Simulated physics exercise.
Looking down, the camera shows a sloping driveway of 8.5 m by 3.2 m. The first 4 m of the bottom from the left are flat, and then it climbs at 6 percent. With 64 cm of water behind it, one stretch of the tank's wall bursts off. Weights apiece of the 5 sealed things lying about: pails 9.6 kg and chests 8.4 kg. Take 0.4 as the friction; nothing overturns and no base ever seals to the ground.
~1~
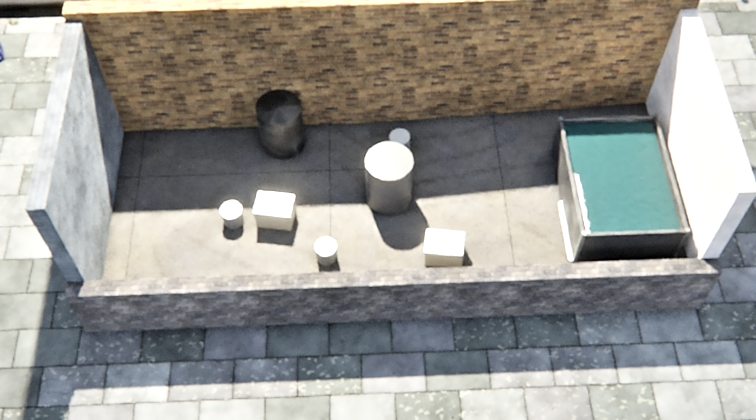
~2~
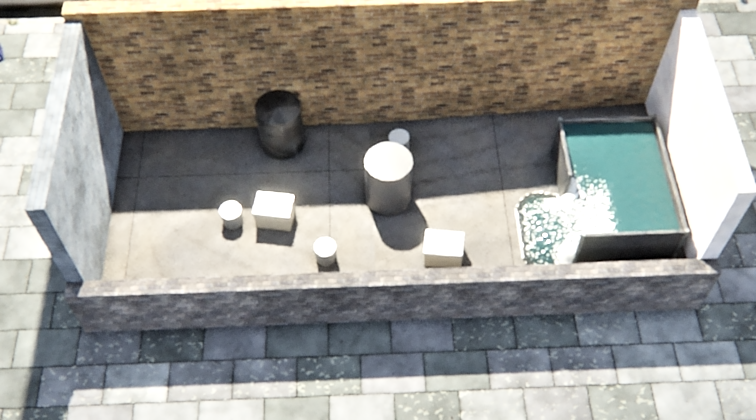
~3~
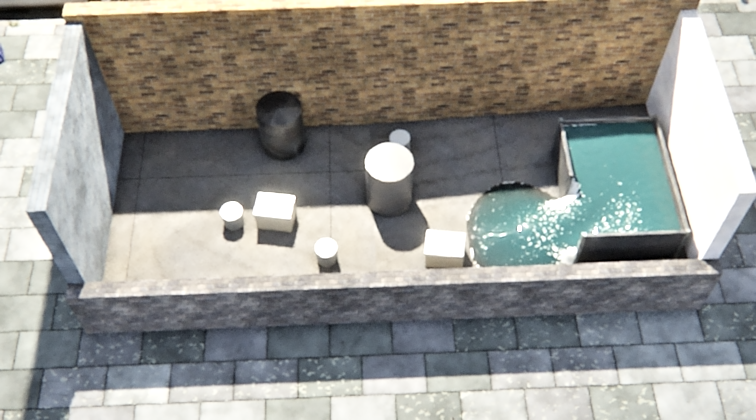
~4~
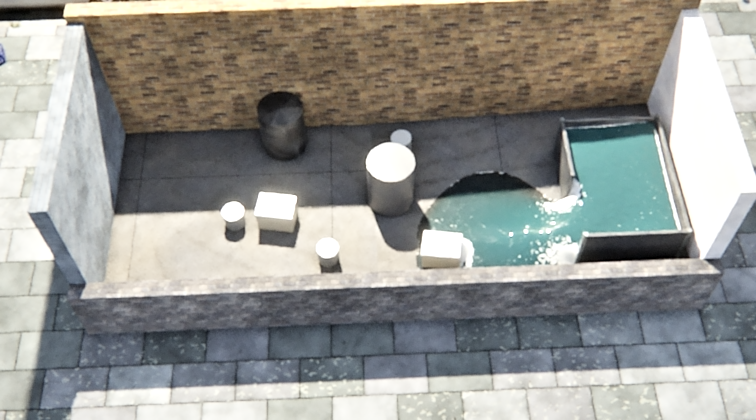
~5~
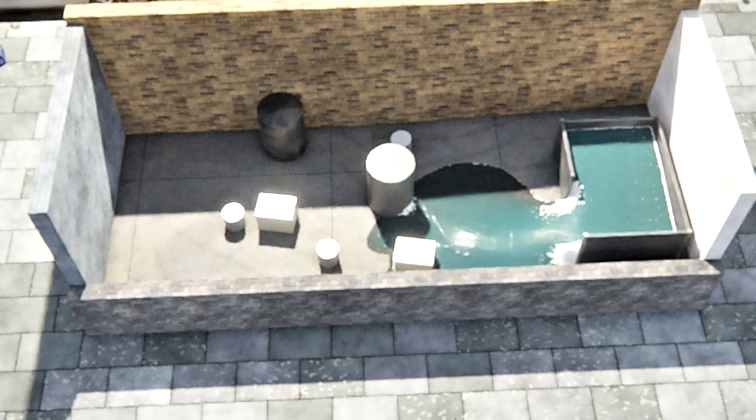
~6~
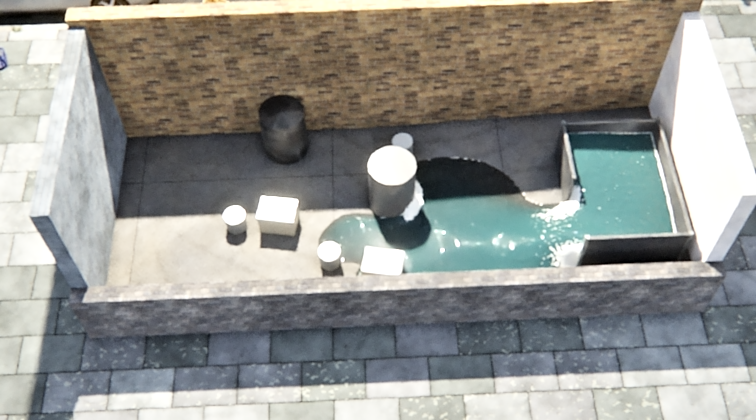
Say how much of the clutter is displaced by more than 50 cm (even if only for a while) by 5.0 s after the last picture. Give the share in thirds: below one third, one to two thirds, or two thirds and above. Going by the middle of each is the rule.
Two thirds and above.
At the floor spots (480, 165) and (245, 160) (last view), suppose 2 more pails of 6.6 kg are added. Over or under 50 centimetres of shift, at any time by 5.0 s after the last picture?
In order: Smaller and greater.
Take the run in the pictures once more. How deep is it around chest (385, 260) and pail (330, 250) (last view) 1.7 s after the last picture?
About 28 and 20 cm.
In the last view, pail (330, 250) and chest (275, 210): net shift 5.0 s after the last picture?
The one named first has moved 140 cm, the other 60 cm.
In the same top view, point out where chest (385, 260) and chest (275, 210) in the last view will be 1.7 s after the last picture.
Approx. (112, 276); approx. (211, 142).
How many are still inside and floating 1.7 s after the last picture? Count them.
The count is 2.
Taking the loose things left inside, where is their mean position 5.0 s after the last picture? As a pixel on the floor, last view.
The average lands around (258, 214).
Then, 0.4 s after the last picture 1 of 5 are over 50 cm from their spots; 1 afloat.
Then, 1.7 s after the last picture 4 of 5 are over 50 cm from their spots; 2 afloat.
Then, 3.2 s after the last picture 5 of 5 are over 50 cm from their spots; 4 afloat.
Then, 5.0 s after the last picture 5 of 5 are over 50 cm from their spots, and 5 have been at some point; 2 afloat.
